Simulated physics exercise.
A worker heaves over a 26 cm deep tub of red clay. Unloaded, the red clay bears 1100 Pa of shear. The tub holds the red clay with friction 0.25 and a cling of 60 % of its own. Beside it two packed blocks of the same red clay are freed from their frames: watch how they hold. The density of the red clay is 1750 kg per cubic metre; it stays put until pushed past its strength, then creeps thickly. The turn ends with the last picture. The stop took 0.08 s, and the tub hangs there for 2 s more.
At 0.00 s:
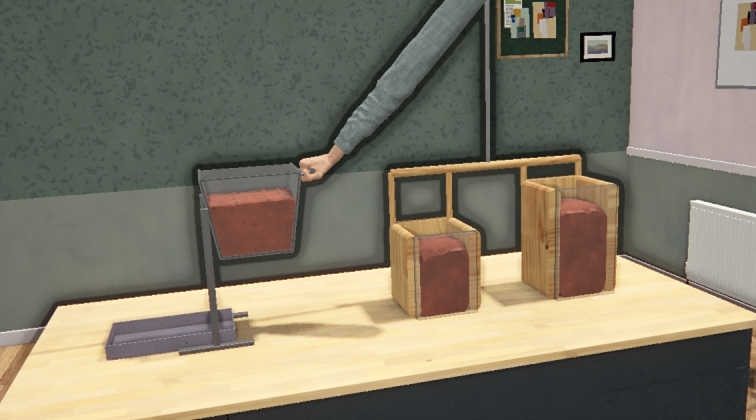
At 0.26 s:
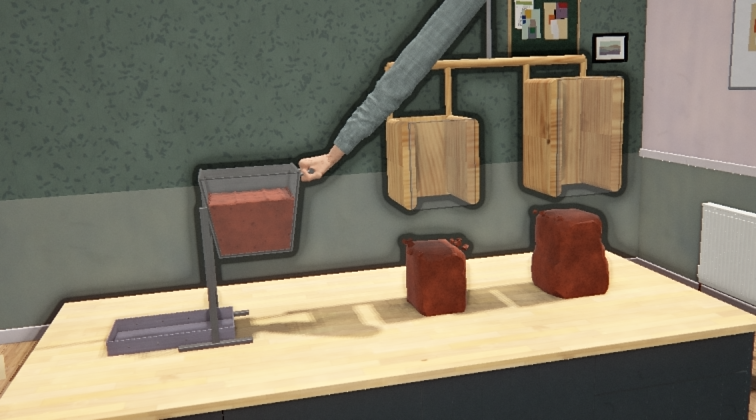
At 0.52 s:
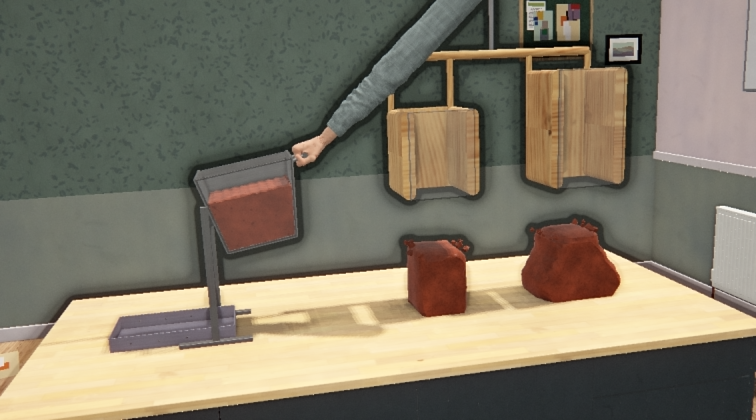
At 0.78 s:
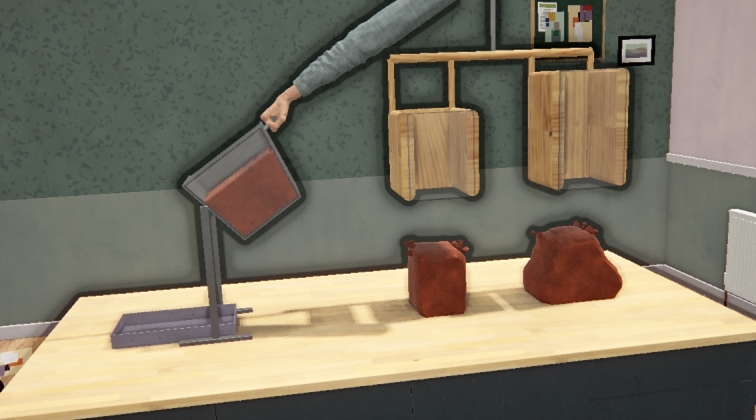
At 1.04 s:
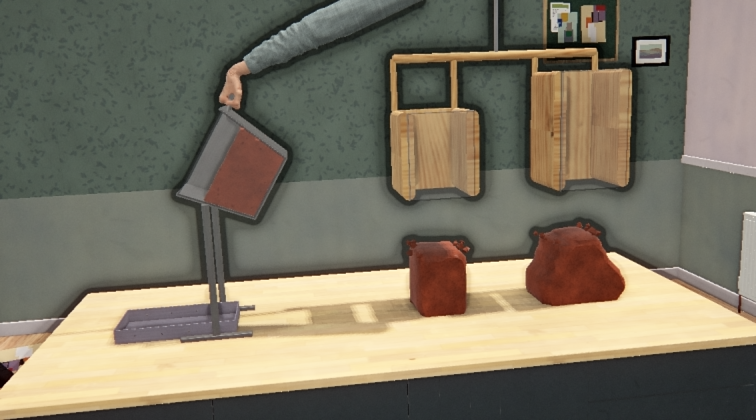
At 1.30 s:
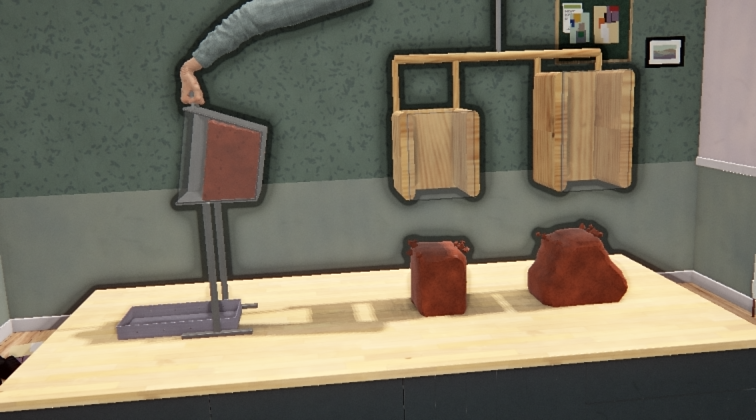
Tabletop indoors, wooden boxes lifting off two red clay blocks, the taller slumping, then a hand tilting a clay-filled tub leftward.
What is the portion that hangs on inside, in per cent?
Close to 100 per cent.
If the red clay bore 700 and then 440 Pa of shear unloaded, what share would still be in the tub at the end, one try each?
In turn about 100 %, 65 %.
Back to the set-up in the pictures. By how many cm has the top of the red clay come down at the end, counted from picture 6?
About 0 cm.
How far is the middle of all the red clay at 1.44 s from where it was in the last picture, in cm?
About 0 cm.
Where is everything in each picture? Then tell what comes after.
The first picture shows handle-side rim at (299, 172), tilt 0 degrees; crest of the red clay at (264, 201); block heights 24 cm, 34 cm (left to right).
The second picture shows handle-side rim at (297, 172), tilt 0 degrees; crest of the red clay at (263, 200); block heights 24 cm, 31 cm (left to right).
The third picture shows handle-side rim at (290, 158), tilt 9 degrees; crest of the red clay at (286, 185); block heights 24 cm, 25 cm (left to right).
The fourth picture shows handle-side rim at (260, 127), tilt 34 degrees; crest of the red clay at (269, 154); block heights 24 cm, 25 cm (left to right).
The fifth picture shows handle-side rim at (220, 110), tilt 59 degrees; crest of the red clay at (243, 130); block heights 24 cm, 25 cm (left to right).
The sixth picture shows handle-side rim at (184, 111), tilt 80 degrees; crest of the red clay at (213, 122); block heights 24 cm, 25 cm (left to right).
After 1.44 s, the tub is at 80 degrees and holds 100 %.
After 1.61 s, the tub is at 80 degrees and holds 100 %.
After 1.78 s, the tub is at 80 degrees and holds 100 %.
After 1.95 s, the tub is at 80 degrees and holds 100 %.
After 3.30 s, the tub is at 80 degrees and holds 100 %.
